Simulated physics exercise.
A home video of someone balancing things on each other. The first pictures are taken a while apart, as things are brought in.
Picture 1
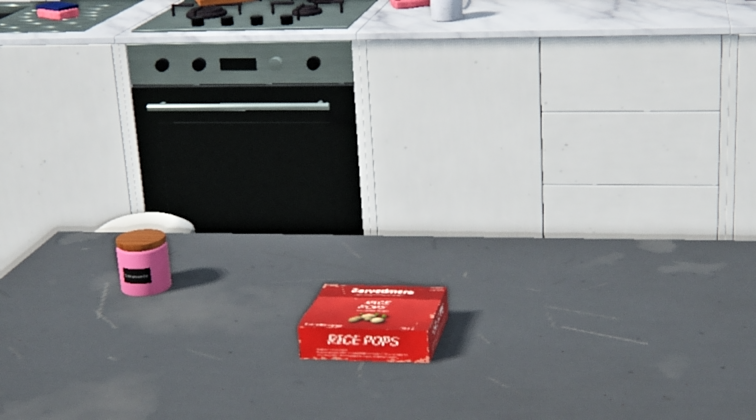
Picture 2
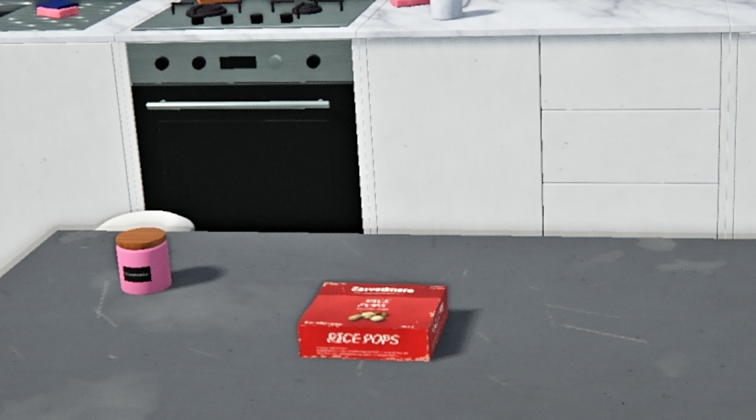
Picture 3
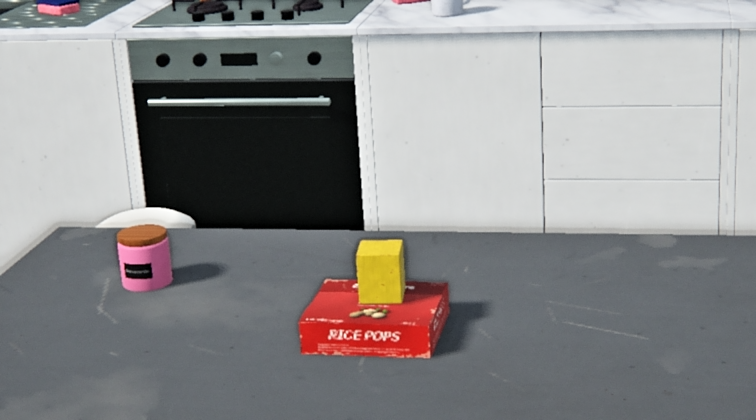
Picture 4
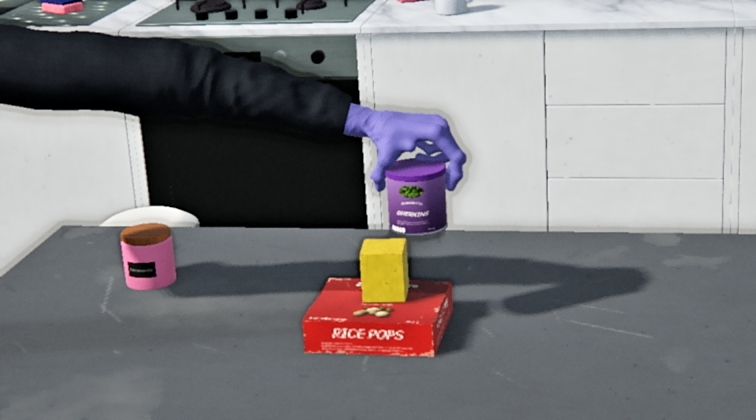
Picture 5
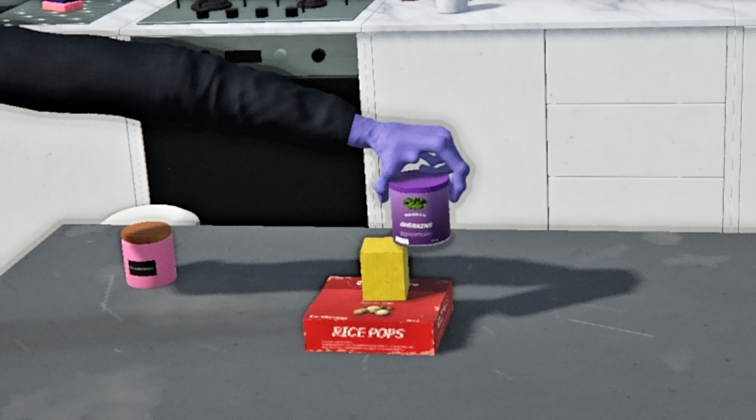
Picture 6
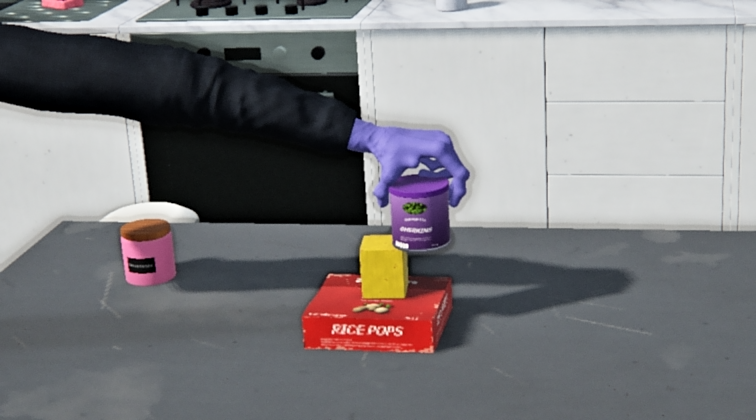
A purple-gloved hand on a dark-sleeved arm reaches in from the left over a grey table, seen from slightly above in a white kitchen with a black oven. A pink jar with a brown top stands left of a red Rice Pops packet, on which a yellow block appears. The hand lowers a purple pot onto the block and keeps hold, while the view shifts very slightly.
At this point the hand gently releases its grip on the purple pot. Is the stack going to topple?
Yes, it topples.
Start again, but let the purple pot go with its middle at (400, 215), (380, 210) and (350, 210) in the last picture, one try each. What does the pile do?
Try 1: Stable. Try 2: Stable. Try 3: Falls over.
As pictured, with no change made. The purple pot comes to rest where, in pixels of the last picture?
Around (548, 294).
Then, 0.40 s later than the last frame, purple pot now fallen.
Then, 0.60 s later than the last frame, things are still on the move.
When it is over, fallen, purple pot; the other 3 as before. End places, in pixels of the last picture, purple pot near (548, 295). The pile gives way.
